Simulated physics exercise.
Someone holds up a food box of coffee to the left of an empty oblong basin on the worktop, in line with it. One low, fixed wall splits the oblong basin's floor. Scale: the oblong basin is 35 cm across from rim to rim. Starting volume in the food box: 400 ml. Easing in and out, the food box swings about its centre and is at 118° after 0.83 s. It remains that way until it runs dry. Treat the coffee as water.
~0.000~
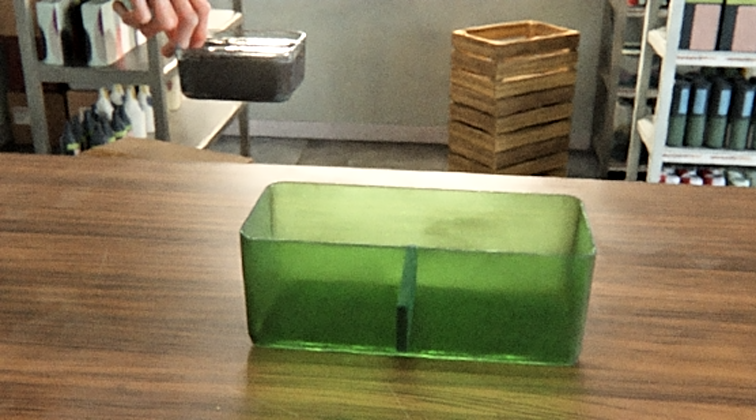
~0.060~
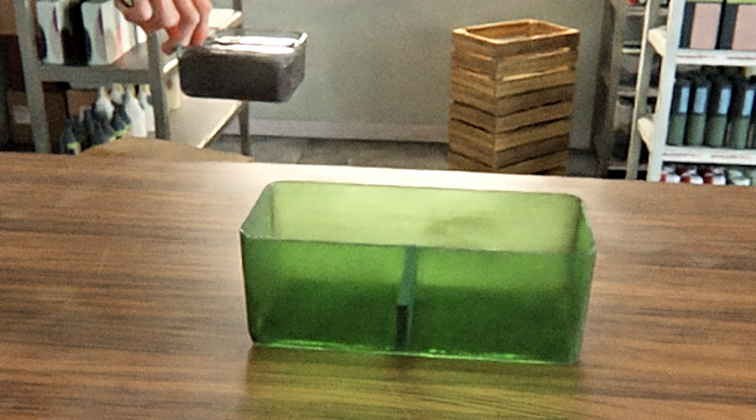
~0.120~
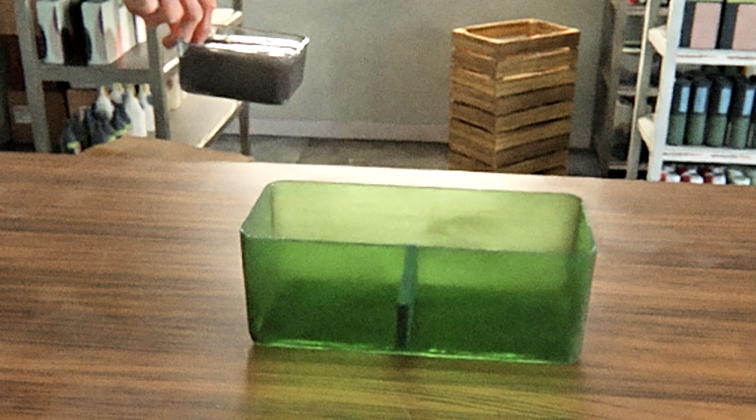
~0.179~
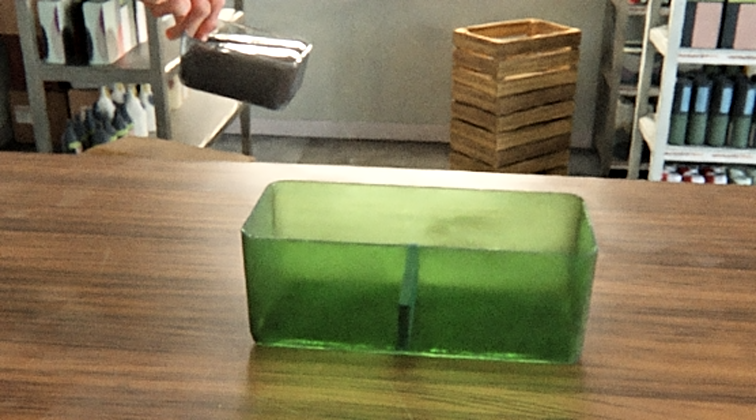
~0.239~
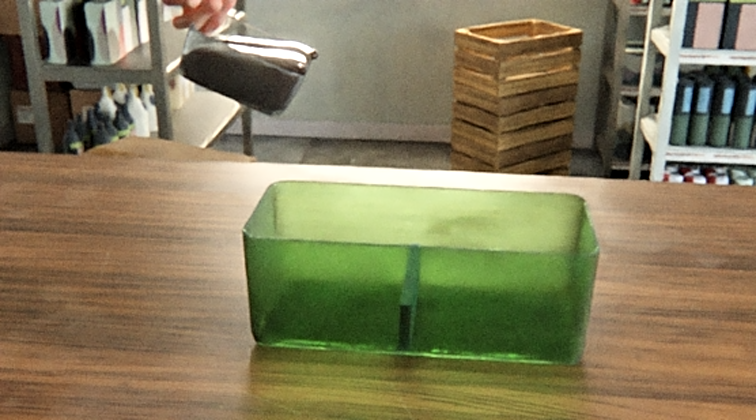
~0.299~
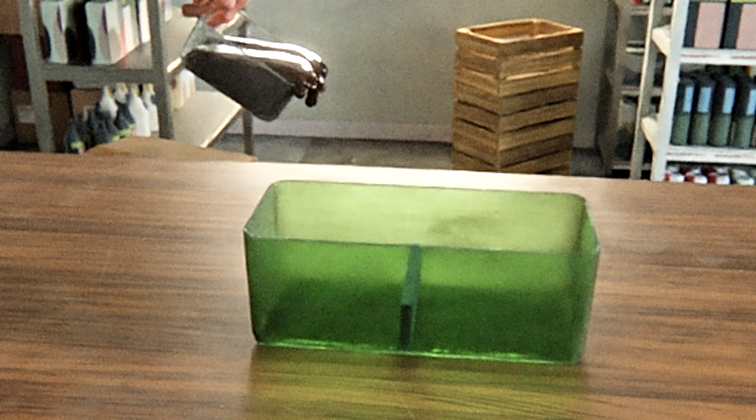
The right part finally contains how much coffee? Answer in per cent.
About 3 in every hundred parts.
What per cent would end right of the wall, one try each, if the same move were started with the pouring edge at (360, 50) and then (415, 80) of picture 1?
I'd say 70 percent on the first go, 90 percent on the next.
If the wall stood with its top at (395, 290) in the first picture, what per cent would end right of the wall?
Then it comes to around 5 per cent.
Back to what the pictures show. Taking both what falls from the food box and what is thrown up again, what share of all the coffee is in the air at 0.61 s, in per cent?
Near 34 per cent of it all.
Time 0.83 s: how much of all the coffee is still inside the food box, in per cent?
About 0 percent.
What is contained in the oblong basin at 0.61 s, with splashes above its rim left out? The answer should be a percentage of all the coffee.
The basin holds roughly 58 in a hundred parts at that moment.
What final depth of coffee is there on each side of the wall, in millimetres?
I'd say close to 16 mm on the left, close to 0 mm on the right.
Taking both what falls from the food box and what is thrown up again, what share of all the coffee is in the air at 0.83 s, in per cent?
I'd say some 5 per cent is in the air.
After 0.61 s the tilt is 98° and 9 per cent is still to pour, 57 is left of the wall and 0 right of it.
After 0.83 s the tilt is 118° and 0 per cent is still to pour, 92 is left of the wall and 3 right of it.
After 1.07 s the tilt is 118° and 0 per cent is still to pour, 95 is left of the wall and 3 right of it.
After 1.33 s the tilt is 118° and 0 per cent is still to pour, 95 is left of the wall and 3 right of it.
In the end 95 per cent lies left of the wall, 3 right of it and 2 outside.
